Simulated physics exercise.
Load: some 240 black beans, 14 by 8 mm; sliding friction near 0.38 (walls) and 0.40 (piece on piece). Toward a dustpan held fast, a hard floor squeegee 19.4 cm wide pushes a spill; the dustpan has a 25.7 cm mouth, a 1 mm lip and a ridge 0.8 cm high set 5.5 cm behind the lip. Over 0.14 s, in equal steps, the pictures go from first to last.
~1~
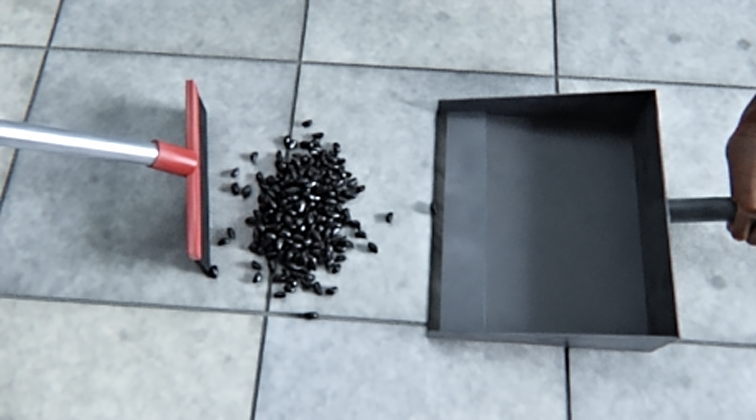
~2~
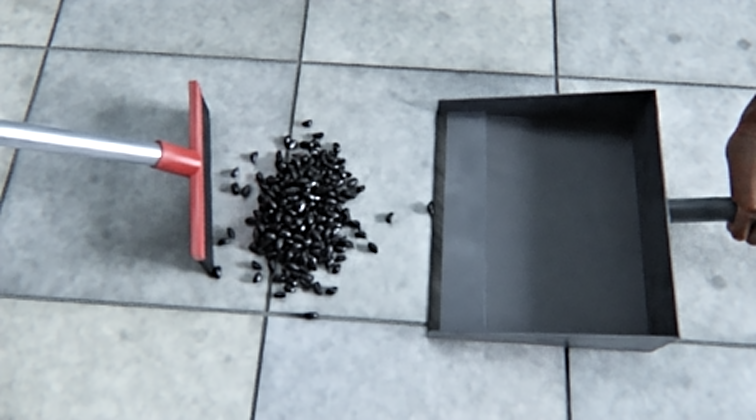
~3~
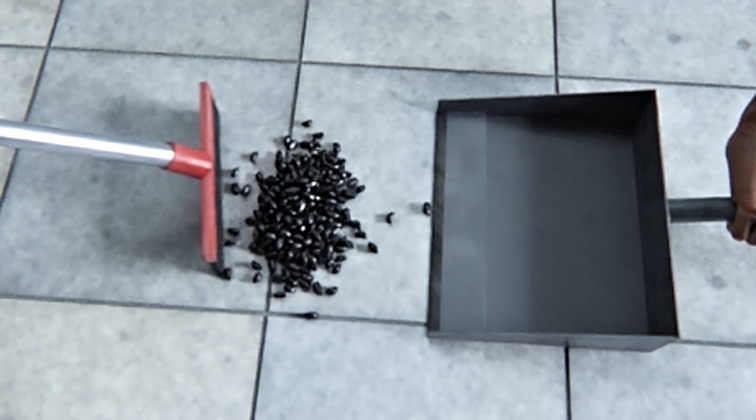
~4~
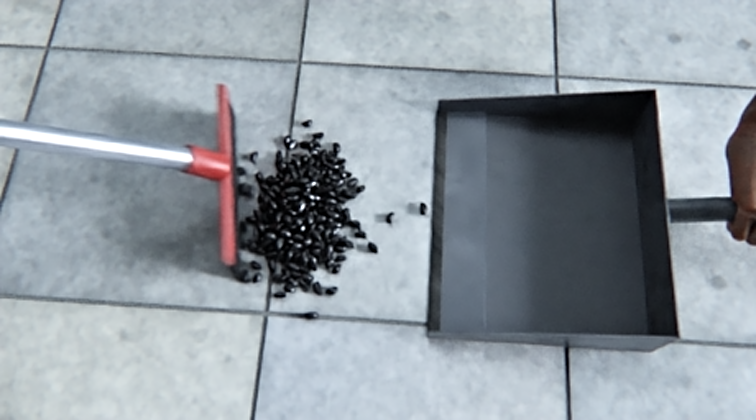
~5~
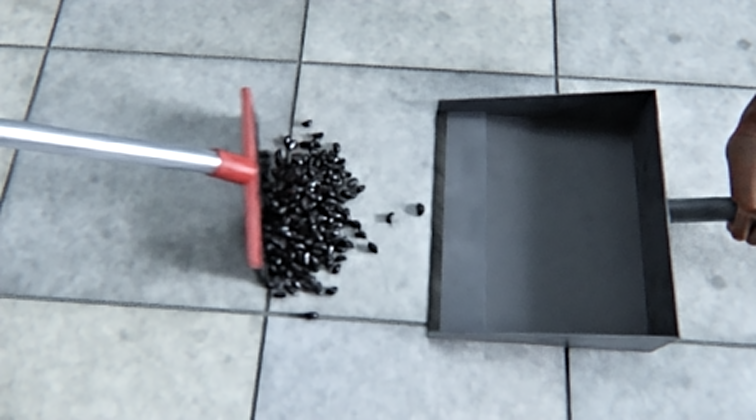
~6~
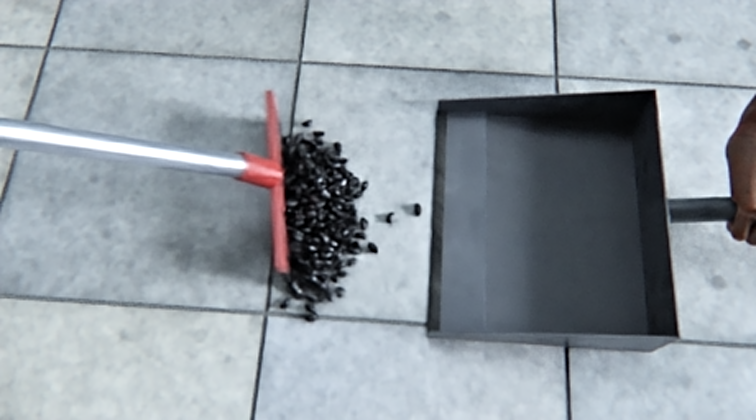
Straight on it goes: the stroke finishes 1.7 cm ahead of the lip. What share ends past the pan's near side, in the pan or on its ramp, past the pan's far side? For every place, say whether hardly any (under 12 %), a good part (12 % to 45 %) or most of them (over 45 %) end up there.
Near side: Hardly any; pan: Most of them; far side: Hardly any.
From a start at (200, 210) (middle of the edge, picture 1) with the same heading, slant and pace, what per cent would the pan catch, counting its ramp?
About 60 per cent.
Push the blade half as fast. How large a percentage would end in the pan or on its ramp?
It would come to roughly 35 percent.
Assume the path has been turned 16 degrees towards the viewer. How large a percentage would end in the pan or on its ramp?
Roughly 45 percent.
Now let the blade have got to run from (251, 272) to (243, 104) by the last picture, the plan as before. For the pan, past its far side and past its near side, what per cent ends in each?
Pan 35 % / far 0 % / near 0 %.
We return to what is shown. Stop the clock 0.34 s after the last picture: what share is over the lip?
About 60 percent.
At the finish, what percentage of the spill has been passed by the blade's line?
My guess is close to 5 per cent.
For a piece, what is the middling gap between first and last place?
Around 16 centimetres.
Then, 0.09 s after the last picture, middle of the blade 8 cm from the lip; 0 % over the lip, far side 0 %, near side 0 %.
Then, 0.14 s after the last picture, middle of the blade 5 cm from the lip; 10 % over the lip, far side 0 %, near side 5 %.
Then, 0.34 s after the last picture, middle of the blade 3 cm from the lip; 60 % over the lip, far side 5 %, near side 5 %.
In the end, near side 5 %, pan 60 %, far side 5 %, in front of the lip or behind the blade 35 %.
